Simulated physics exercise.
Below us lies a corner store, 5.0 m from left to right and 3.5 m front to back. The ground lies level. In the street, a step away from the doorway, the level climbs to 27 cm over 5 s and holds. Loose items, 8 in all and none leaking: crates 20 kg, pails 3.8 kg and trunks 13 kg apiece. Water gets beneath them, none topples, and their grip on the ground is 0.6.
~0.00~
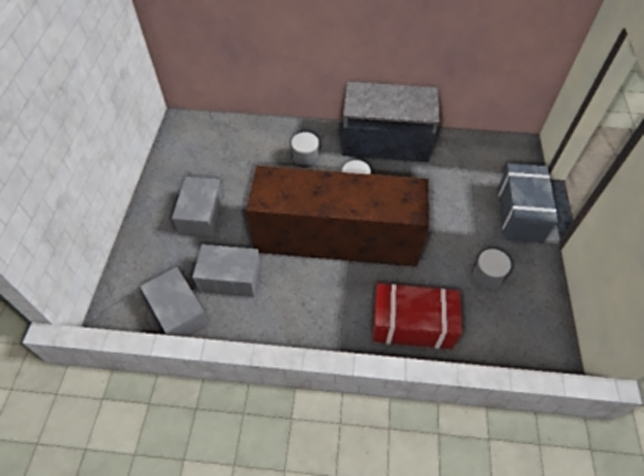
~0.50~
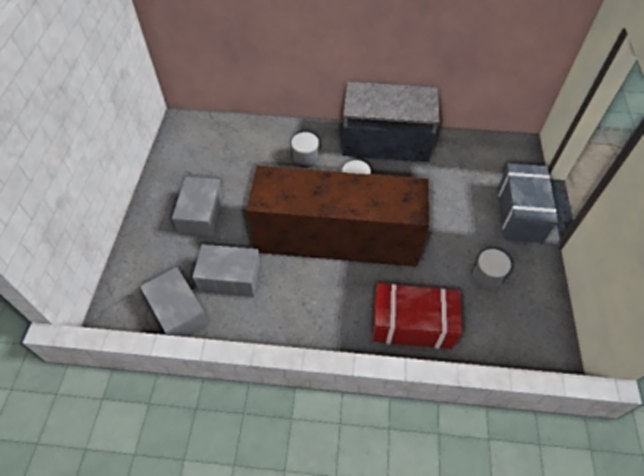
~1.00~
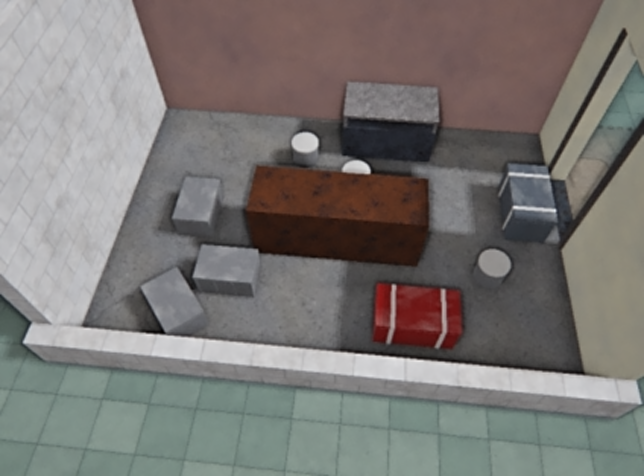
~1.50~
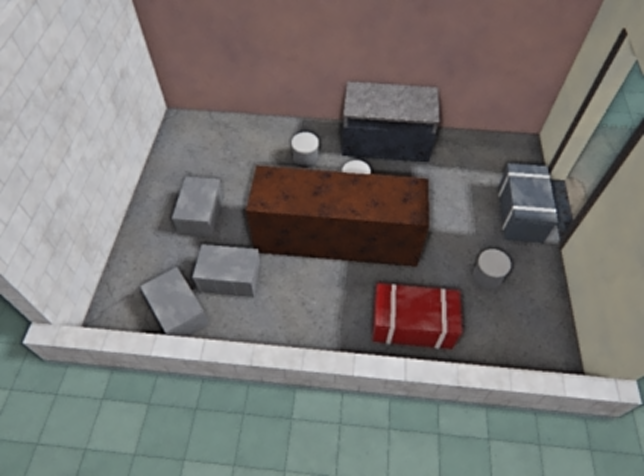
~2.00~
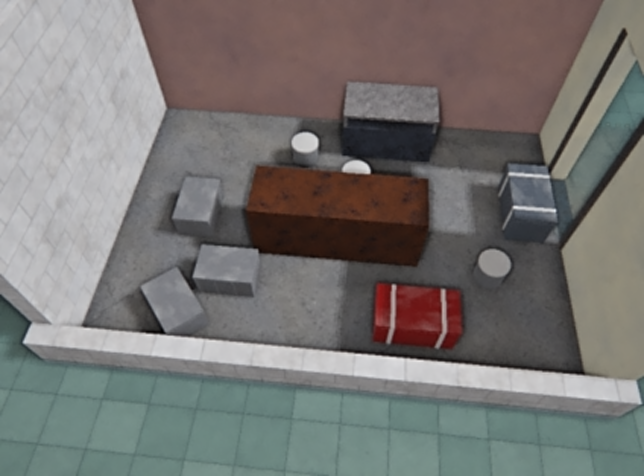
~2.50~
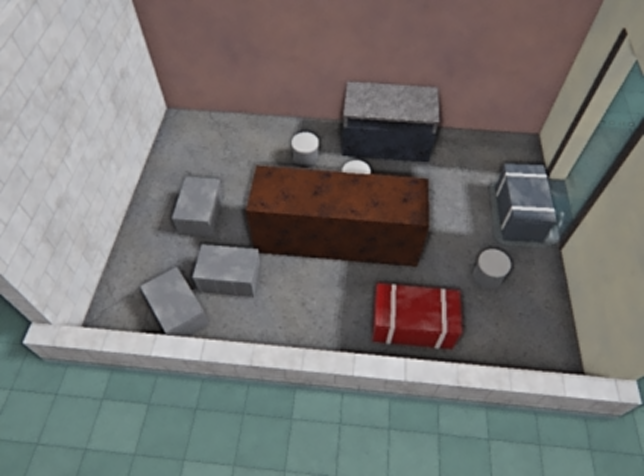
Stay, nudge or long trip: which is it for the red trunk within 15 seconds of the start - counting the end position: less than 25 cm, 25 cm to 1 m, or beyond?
Red trunk is nudged along.
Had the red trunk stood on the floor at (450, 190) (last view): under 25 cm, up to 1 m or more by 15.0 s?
It gets carried off.
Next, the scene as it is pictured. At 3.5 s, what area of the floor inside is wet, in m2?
Some 3.0 m2.
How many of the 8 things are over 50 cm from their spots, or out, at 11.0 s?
I count 4.
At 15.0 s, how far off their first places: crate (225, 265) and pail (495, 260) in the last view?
In turn: 120 cm, 10 cm.
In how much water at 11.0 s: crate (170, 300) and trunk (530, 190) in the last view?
About 12 and 15 cm.
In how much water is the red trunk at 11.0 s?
About 8 cm.
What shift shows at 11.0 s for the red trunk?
About 140 cm.
After 3.5 s the red trunk is near (419, 308), 0.0 m from its start, aground; 0 afloat.
After 6.8 s the red trunk is near (412, 338), 0.3 m from its start, aground; 2 afloat.
After 11.0 s the red trunk is near (281, 273), 1.4 m from its start, afloat; 7 afloat.
After 15.0 s the red trunk is near (490, 323), 0.6 m from its start, afloat; 8 afloat.
